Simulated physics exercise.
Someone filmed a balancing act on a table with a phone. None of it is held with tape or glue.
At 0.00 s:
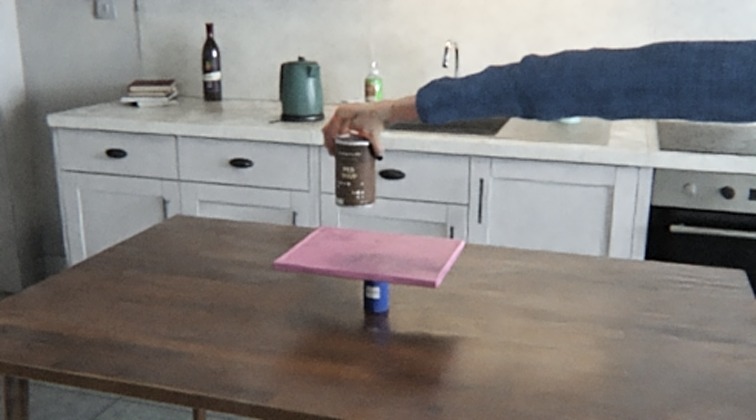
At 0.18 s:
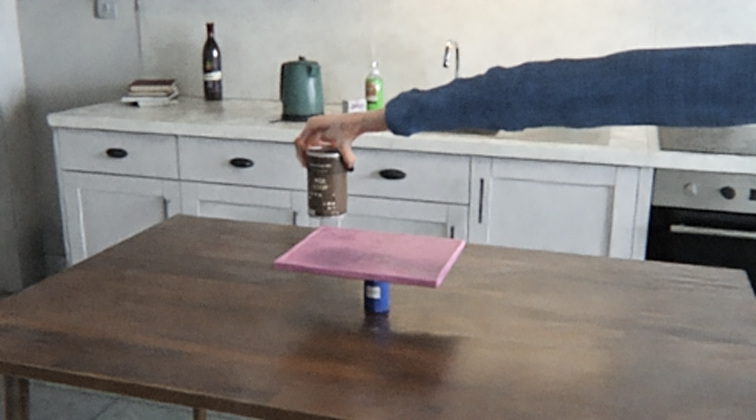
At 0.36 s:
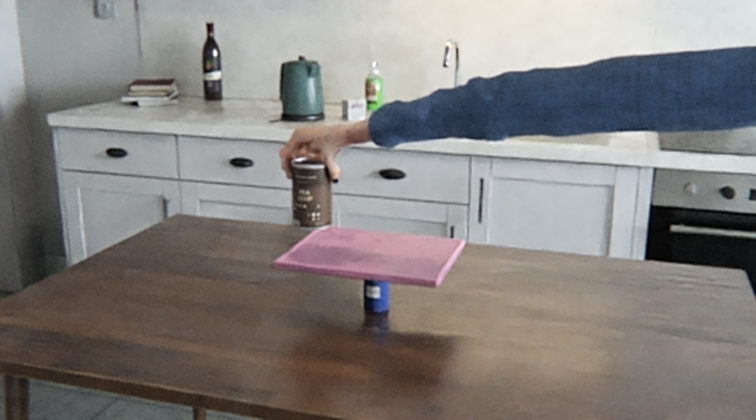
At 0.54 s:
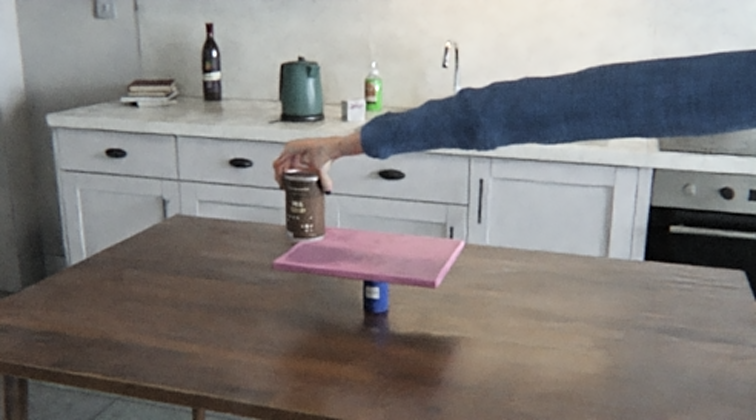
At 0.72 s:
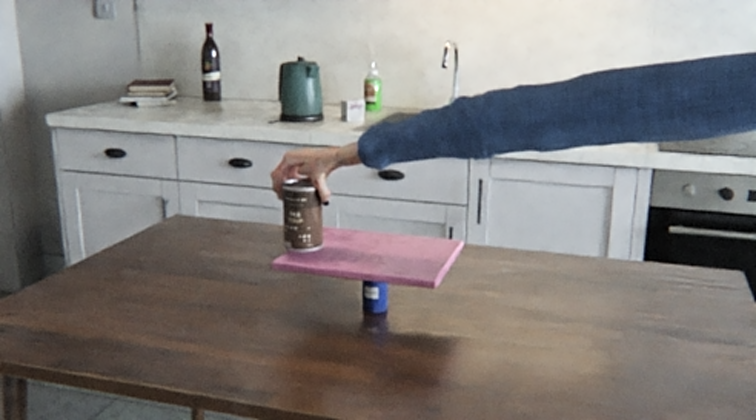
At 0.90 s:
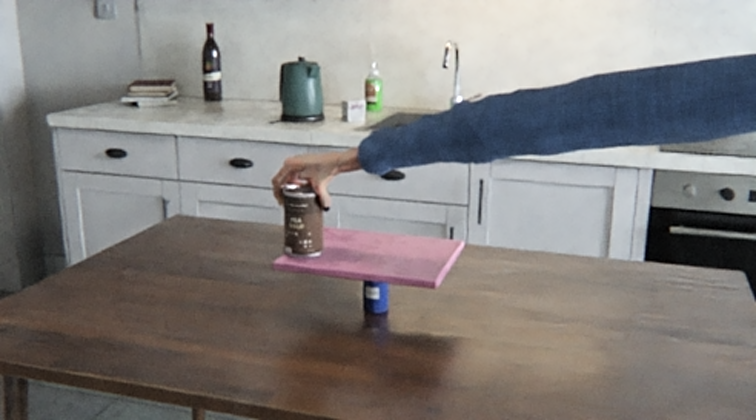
A hand lowers a brown tin onto the left end of a pink board, still gripping it.
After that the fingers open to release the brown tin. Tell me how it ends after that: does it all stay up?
No: Fails to stand.
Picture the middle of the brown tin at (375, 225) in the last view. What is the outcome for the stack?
Stands.
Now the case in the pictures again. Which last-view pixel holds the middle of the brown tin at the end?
In the final view it sits at roughly (256, 282).
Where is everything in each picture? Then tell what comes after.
The first picture shows on its way; brown tin (355, 171); blue shaker (376, 283).
The second picture shows on its way; brown tin (327, 182).
The third picture shows on its way; brown tin (312, 193).
The fourth picture shows on its way; brown tin (305, 205).
The fifth picture shows on its way; brown tin (303, 215); blue shaker (375, 284).
The sixth picture shows set down, still held; brown tin (304, 221).
After 1.20 s, brown tin now fallen; pink lid tipped 39° from how it was.
After 1.40 s, pink lid tipped 36° from how it was.
At rest (3.5 s), fallen, brown tin; left askew, pink lid; blue shaker in place. Seen from the same camera at the end, brown tin near (256, 282). The stack gives way.
